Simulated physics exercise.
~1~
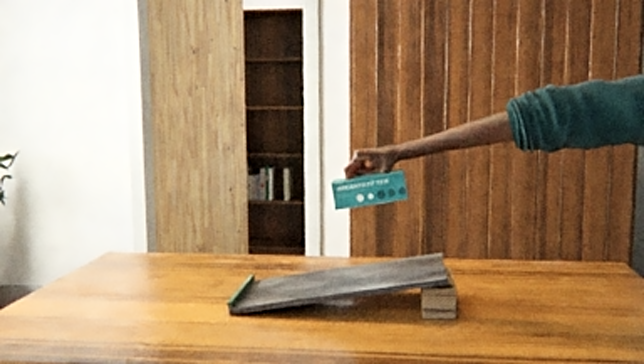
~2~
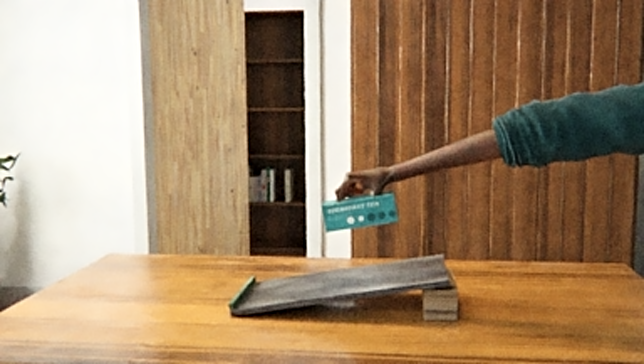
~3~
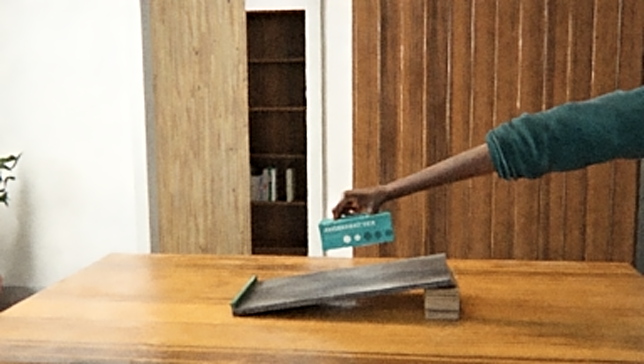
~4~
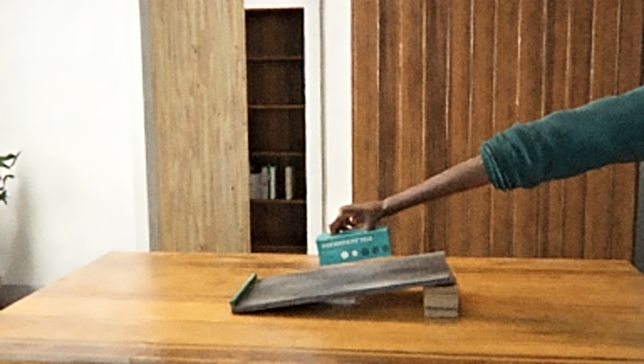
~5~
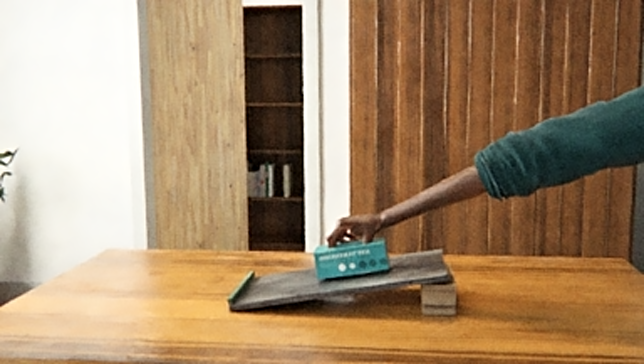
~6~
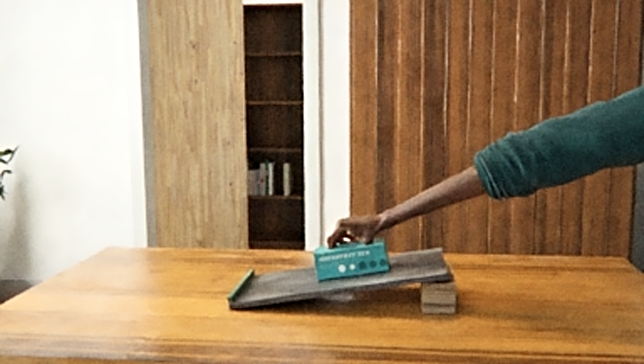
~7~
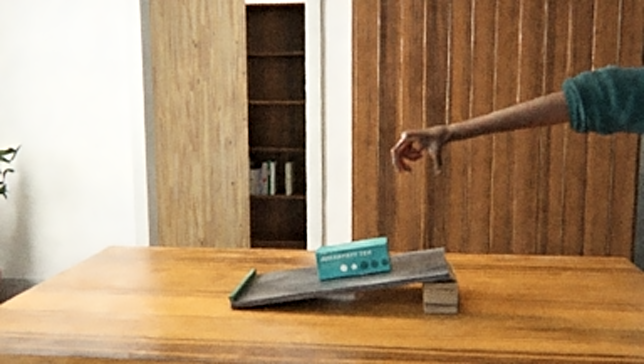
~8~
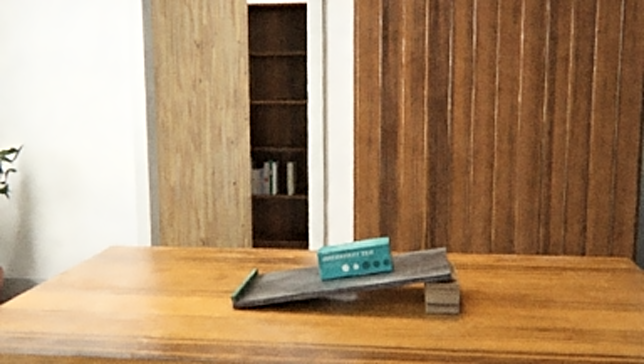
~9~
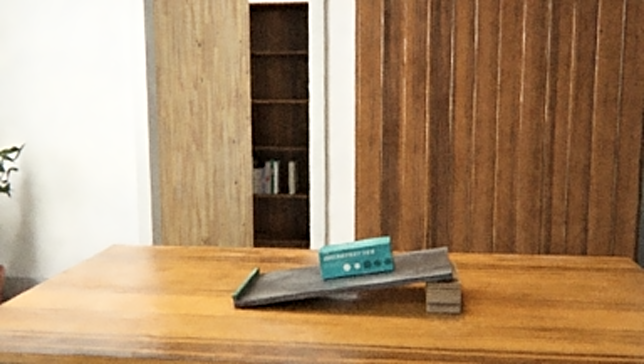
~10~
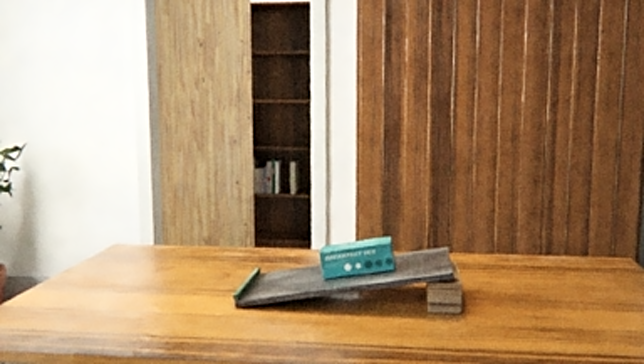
A turquoise carton was lowered by a hand onto a gray sloping board propped up on a wooden table. The hand held it there briefly, then let go and drew away to the right, and the carton stayed put on the slope.
